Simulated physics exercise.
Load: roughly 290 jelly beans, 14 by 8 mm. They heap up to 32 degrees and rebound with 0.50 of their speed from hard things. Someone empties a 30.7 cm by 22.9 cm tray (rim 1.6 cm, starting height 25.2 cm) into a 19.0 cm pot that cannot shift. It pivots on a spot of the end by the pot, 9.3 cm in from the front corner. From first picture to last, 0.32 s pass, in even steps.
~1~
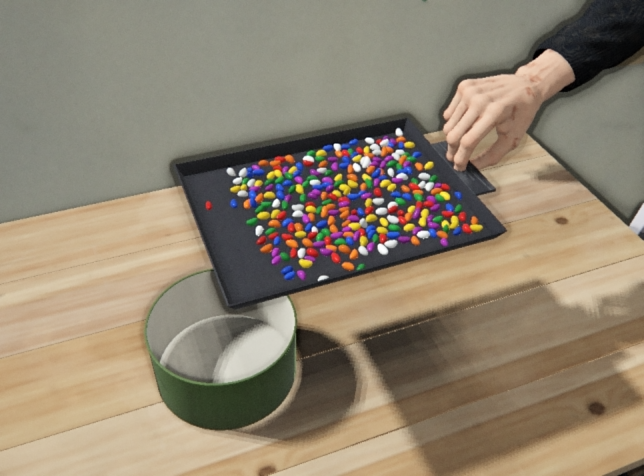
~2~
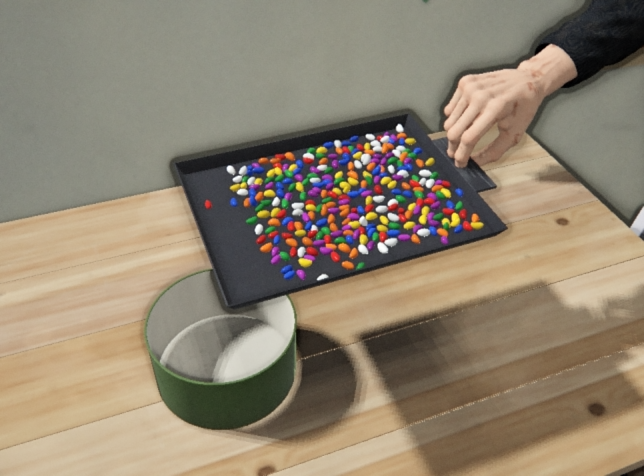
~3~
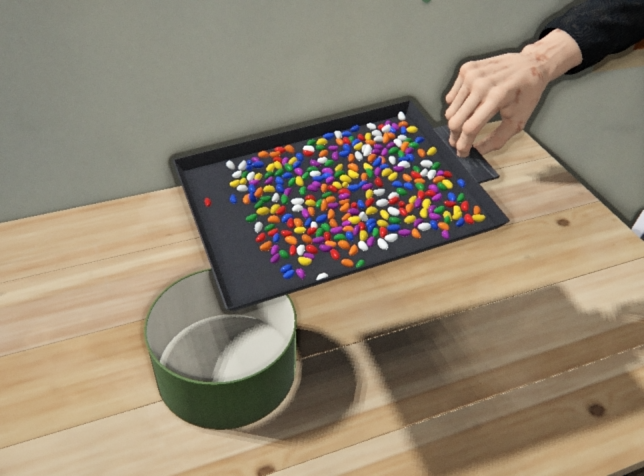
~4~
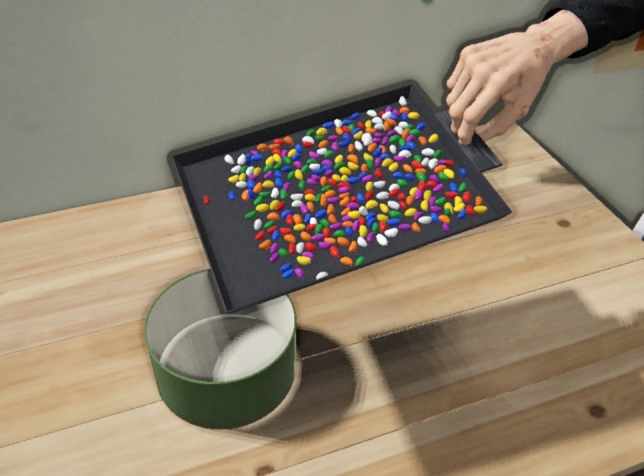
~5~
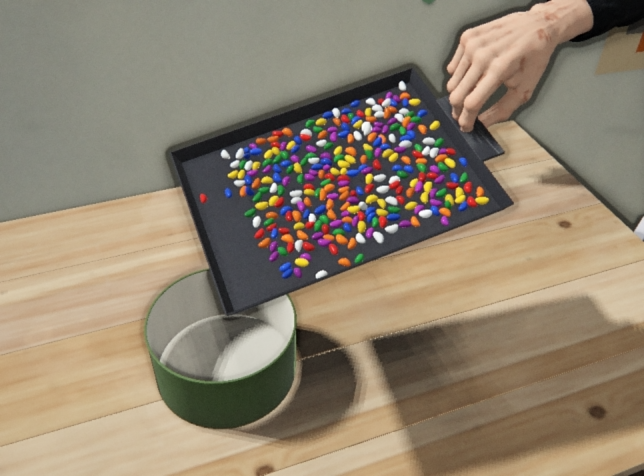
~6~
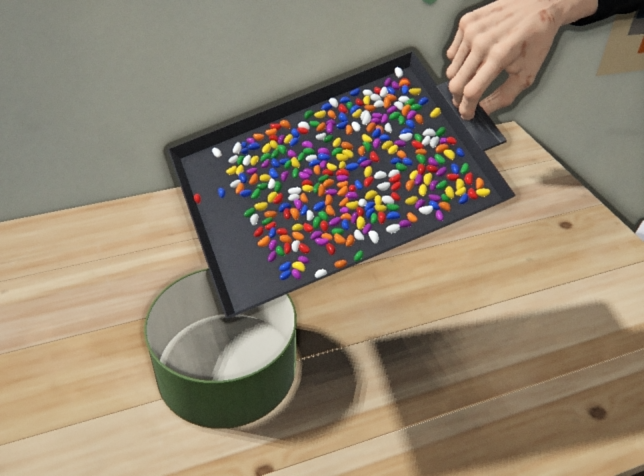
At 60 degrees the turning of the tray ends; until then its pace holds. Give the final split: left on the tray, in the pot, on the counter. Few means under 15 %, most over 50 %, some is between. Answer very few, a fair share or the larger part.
Left on the tray: Very few; in the pot: Very few; on the counter: The larger part.
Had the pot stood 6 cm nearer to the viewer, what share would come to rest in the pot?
Then about 55 per cent.
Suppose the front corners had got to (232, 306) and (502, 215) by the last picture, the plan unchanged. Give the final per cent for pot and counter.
Pot 5, counter 85.
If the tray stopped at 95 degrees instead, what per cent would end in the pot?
Then about 10 per cent.
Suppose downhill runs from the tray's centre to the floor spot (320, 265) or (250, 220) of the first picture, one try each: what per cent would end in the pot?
Some 0 and 25 per cent.
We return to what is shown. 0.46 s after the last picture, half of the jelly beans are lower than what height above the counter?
Roughly 26 cm.
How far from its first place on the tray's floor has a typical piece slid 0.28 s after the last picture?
Roughly 7 cm.
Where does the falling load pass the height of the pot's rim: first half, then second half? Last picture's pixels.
At about (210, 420), then at (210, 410).
Then, 0.28 s after the last picture, tilt 40 degrees; the tray holds 100 %, the pot 0 %.
Then, 0.46 s after the last picture, tilt 53 degrees; the tray holds 80 %, the pot 0 %.
Then, 0.77 s after the last picture, tilt 60 degrees; the tray holds 10 %, the pot 5 %.
In the end, tray 10 %, pot 5 %, counter 85 %.
